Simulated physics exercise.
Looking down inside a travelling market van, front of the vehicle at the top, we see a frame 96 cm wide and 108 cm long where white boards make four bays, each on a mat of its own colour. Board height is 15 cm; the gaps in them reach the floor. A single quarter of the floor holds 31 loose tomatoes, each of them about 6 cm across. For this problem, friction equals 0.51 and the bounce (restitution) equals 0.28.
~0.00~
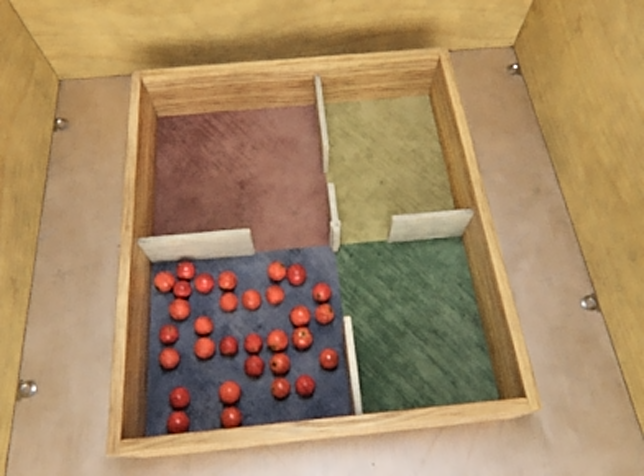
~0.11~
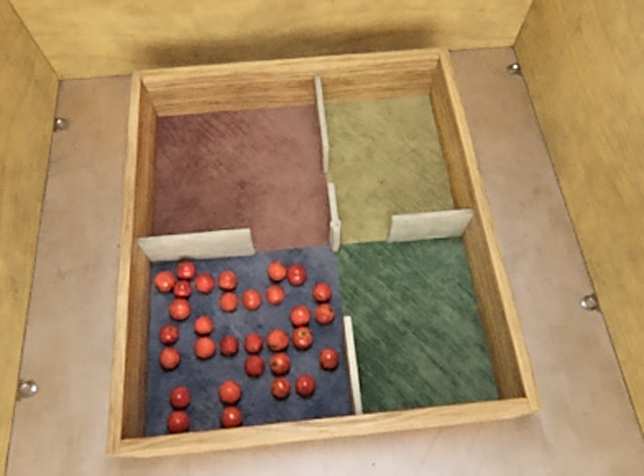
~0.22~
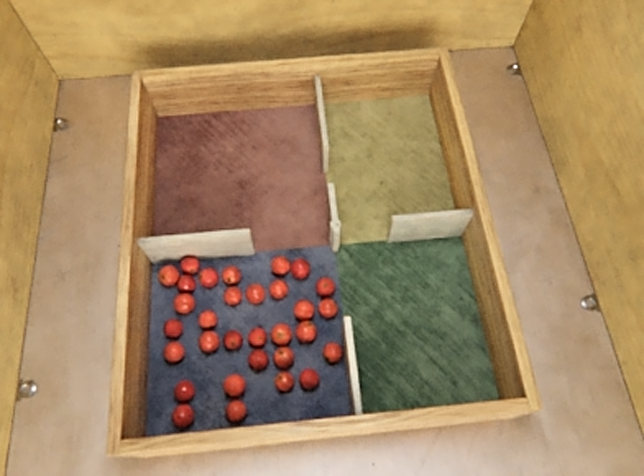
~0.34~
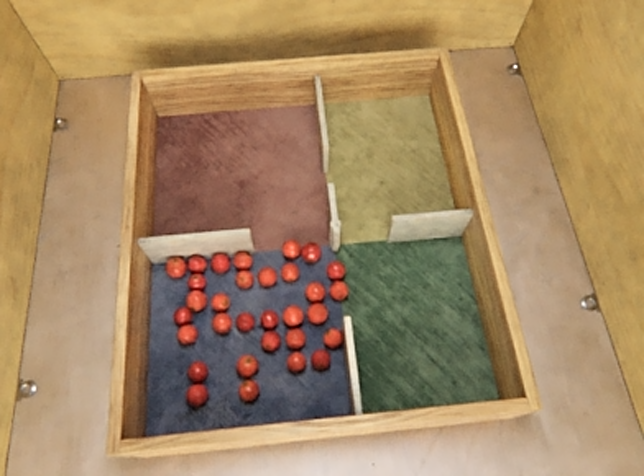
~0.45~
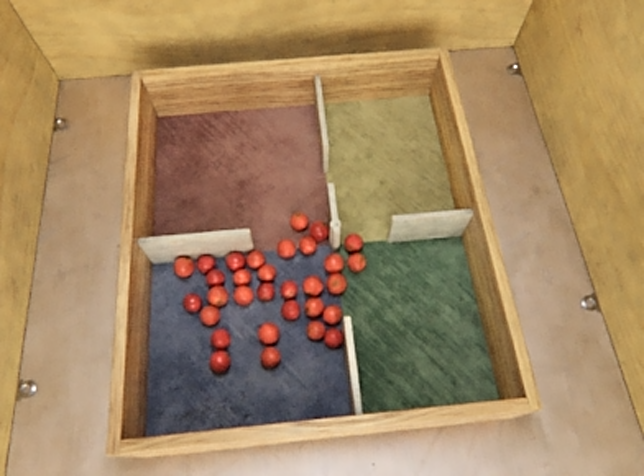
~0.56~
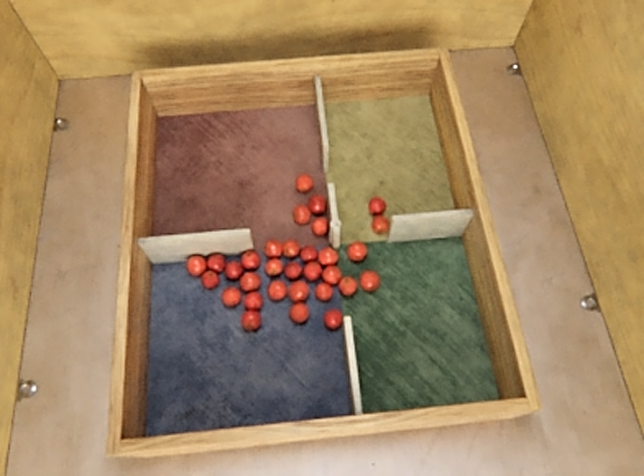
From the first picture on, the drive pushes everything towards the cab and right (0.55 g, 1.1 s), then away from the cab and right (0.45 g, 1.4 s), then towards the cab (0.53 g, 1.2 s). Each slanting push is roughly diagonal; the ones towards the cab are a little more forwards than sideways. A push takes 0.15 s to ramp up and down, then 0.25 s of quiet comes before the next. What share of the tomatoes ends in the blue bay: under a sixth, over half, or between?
In the blue bay you should find short of one sixth of the load.
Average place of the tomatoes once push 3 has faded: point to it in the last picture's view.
Centred roughly on pixel (393, 167).
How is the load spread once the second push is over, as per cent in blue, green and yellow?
Result, in percent - blue: 10, green: 50, yellow: 40.
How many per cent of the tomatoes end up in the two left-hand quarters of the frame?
Some 10 %.
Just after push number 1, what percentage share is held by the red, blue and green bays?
Shares - red: 50, blue: 0, green: 30 (per cent).
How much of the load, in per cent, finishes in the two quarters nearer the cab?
Share: About 60 in a hundred.
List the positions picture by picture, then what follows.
In the first frame, middle of the blue mat (246, 339); middle of the green mat (414, 322); middle of the red mat (240, 176); middle of the yellow mat (386, 164); 31 in the blue bay; the tomato farthest behind, in the direction of the first push, is at (178, 423).
In the second frame, 31 in the blue bay; the tomato farthest behind, in the direction of the first push, is at (179, 423).
In the third frame, 31 in the blue bay; the tomato farthest behind, in the direction of the first push, is at (183, 416).
In the fourth frame, 31 in the blue bay; the tomato farthest behind, in the direction of the first push, is at (197, 395).
In the fifth frame, 2 in the red bay, 27 in the blue bay and 2 in the green bay; the tomato farthest behind, in the direction of the first push, is at (220, 362).
In the sixth frame, 4 in the red bay, 22 in the blue bay, 3 in the green bay and 2 in the yellow bay; the tomato farthest behind, in the direction of the first push, is at (251, 320).
After push 1 (1.34 s), 14 in the red bay, 1 in the blue bay, 9 in the green bay and 7 in the yellow bay.
After push 2 (2.99 s), 3 in the blue bay, 16 in the green bay and 12 in the yellow bay.
After push 3 (4.44 s), 3 in the red bay, 12 in the green bay and 16 in the yellow bay.
Final count (at 4.72 s), 3 in the red bay, 12 in the green bay and 16 in the yellow bay. Asked share, 0 of 31, 0 per cent.
